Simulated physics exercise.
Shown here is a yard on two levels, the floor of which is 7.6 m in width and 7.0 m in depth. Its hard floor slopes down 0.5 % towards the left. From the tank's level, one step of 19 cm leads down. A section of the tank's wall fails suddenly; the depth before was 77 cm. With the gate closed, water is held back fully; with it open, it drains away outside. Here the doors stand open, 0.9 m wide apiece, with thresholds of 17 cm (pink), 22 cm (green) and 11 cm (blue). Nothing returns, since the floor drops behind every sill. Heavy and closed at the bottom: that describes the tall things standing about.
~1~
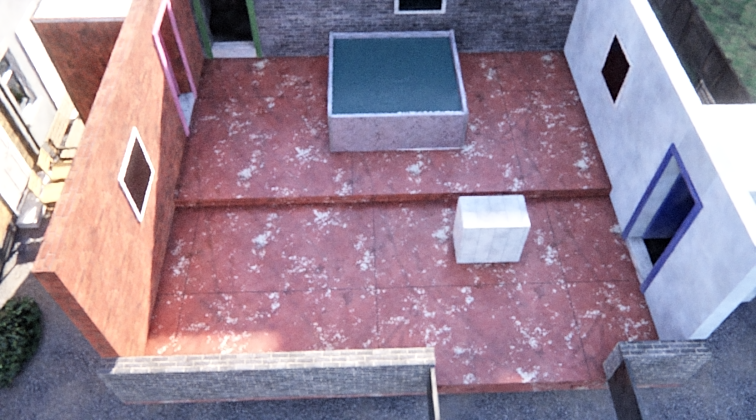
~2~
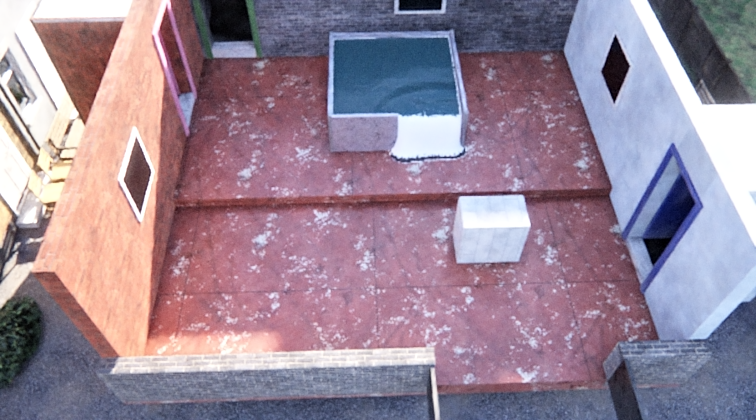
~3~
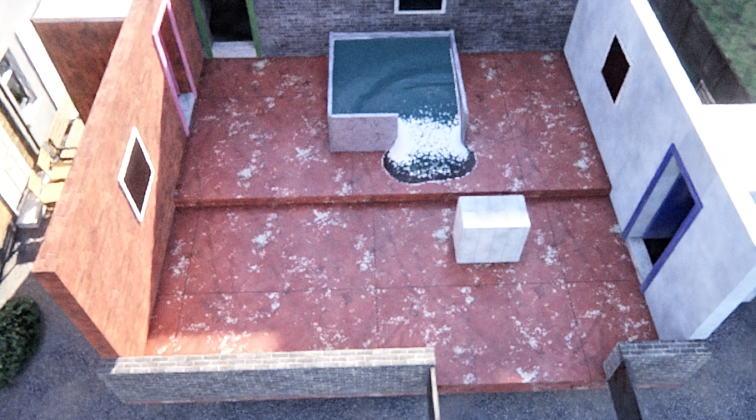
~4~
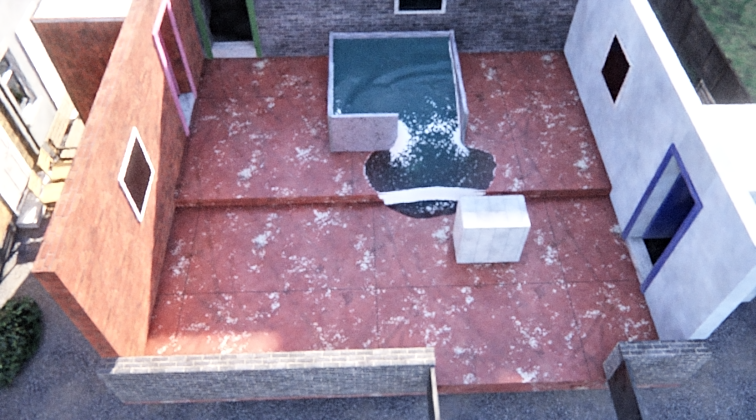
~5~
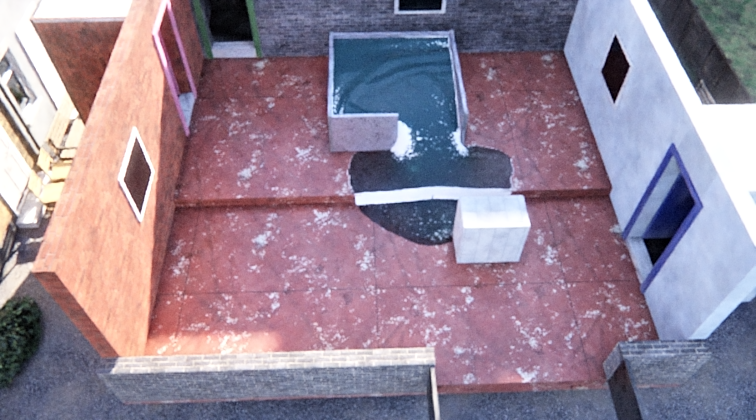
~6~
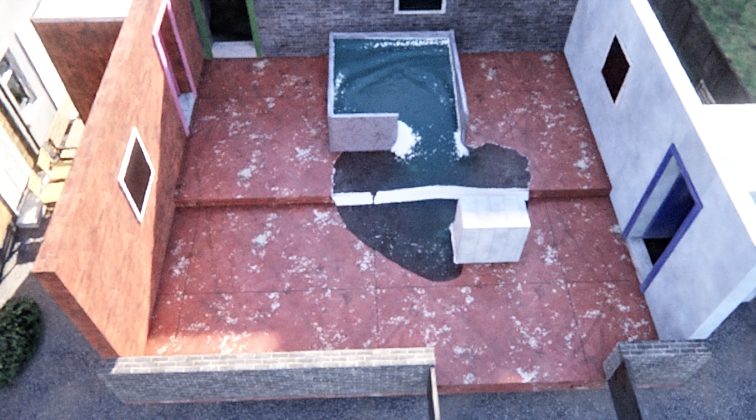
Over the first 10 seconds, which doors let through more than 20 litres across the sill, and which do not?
Sorted by door: Pink door lets through less or equal, green door lets through less or equal, blue door lets through more.
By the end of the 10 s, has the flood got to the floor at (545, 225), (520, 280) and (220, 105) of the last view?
Going through the three points: Awash, then awash, then not yet touched.
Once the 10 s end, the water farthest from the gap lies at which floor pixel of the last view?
That would be close to (139, 379).
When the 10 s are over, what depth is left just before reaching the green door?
Roughly 0.0 centimetres.
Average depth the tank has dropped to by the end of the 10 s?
12 cm.
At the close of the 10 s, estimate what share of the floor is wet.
Close to 55 in a hundred.
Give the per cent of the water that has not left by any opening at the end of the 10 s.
About 76 percent of the water remains.
A moment later water covers 25 % of the floor and is deepest (46 cm) near (470, 226); pink door not reached, green door not reached, blue door not reached.
Soon after water covers 35 % of the floor and is deepest (42 cm) near (459, 226); pink door not reached, green door not reached, blue door 22 cm at the sill, 20 L in.
Next water covers 45 % of the floor and is deepest (32 cm) near (139, 379); pink door not reached, green door not reached, blue door 17 cm at the sill, 67 L in.
Later on water covers 55 % of the floor and is deepest (22 cm) near (176, 209); pink door not reached, green door not reached, blue door 13 cm at the sill, 95 L in.
At the end water covers 55 % of the floor and is deepest (18 cm) near (176, 209); pink door not reached, green door not reached, blue door 8 cm at the sill, 98 L in.
